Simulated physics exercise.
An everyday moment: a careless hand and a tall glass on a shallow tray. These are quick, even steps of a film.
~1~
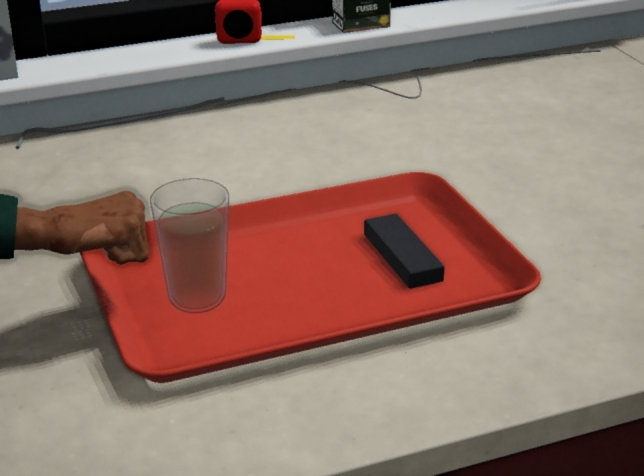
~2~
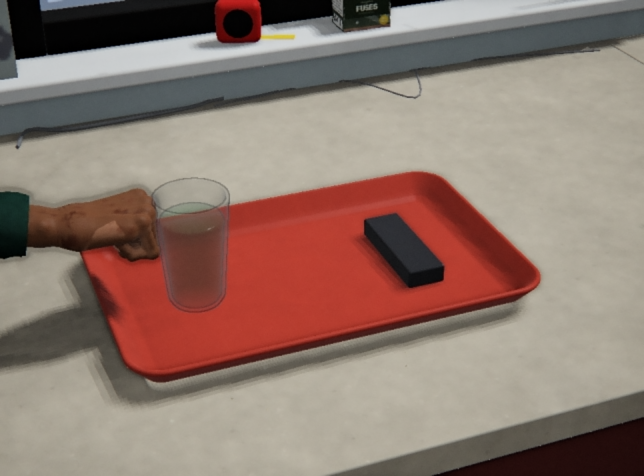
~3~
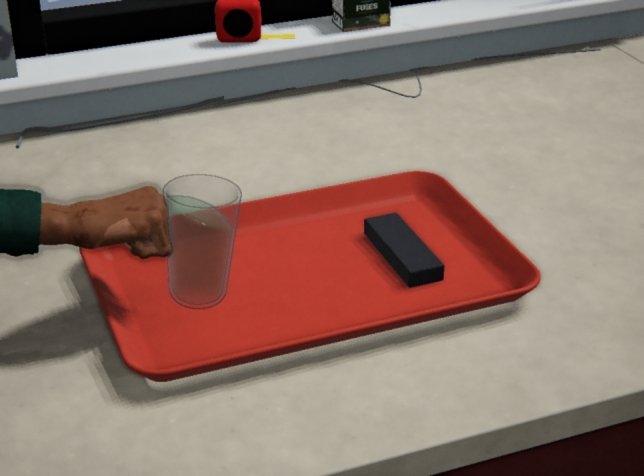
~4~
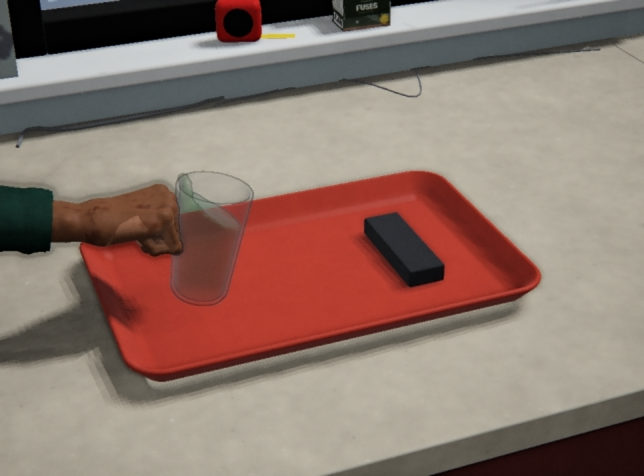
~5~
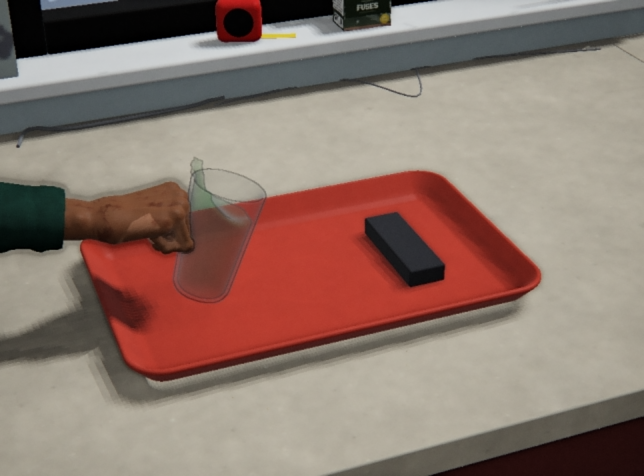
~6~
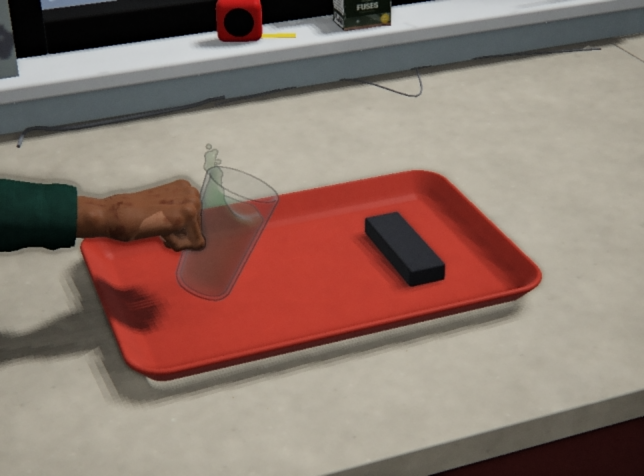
A fist pushed against a tall, clear glass of water on a red tray, tilting it steadily to the right while the water sloshed up the left side and a dark block stayed still.
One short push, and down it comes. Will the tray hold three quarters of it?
After the fall three quarters and more stay on the tray.
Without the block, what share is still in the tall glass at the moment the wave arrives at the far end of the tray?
Some 50 per cent.
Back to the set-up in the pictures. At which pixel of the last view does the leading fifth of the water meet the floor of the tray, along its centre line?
Roughly at (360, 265).
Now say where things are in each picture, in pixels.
In the first frame, it leans 0°; its right rim is at (226, 192); the water meets the walls at (158, 221) and (222, 209); the tray's far rim is at (487, 223); a block is fixed to the tray further along.
In the second frame, it leans 0°; its right rim is at (226, 191); the water meets the walls at (158, 221) and (221, 209).
In the third frame, it leans 6°; its right rim is at (238, 190); the water meets the walls at (167, 197) and (223, 209).
In the fourth frame, it leans 12°; its right rim is at (250, 190); the water meets the walls at (180, 187) and (238, 216); 1 per cent is over the edge.
In the fifth frame, it leans 18°; its right rim is at (262, 191); the water meets the walls at (189, 206) and (249, 212); 1 per cent is over the edge.
In the sixth frame, it leans 25°; its right rim is at (275, 194); the water meets the walls at (197, 217) and (260, 209); 2 per cent is over the edge.
A moment on, the tall glass lies on its side and 93 per cent is in the glass, 0 on the tray and 7 above or beyond its rim.
Next, the tall glass lies on its side and 49 per cent is in the glass, 39 on the tray and 13 above or beyond its rim.
Then the tall glass lies on its side and 26 per cent is in the glass, 58 on the tray and 16 above or beyond its rim.
Later the tall glass lies on its side and 14 per cent is in the glass, 73 on the tray and 13 above or beyond its rim.
In the end 87 per cent is held by tray and glass, 13 is off the tray.
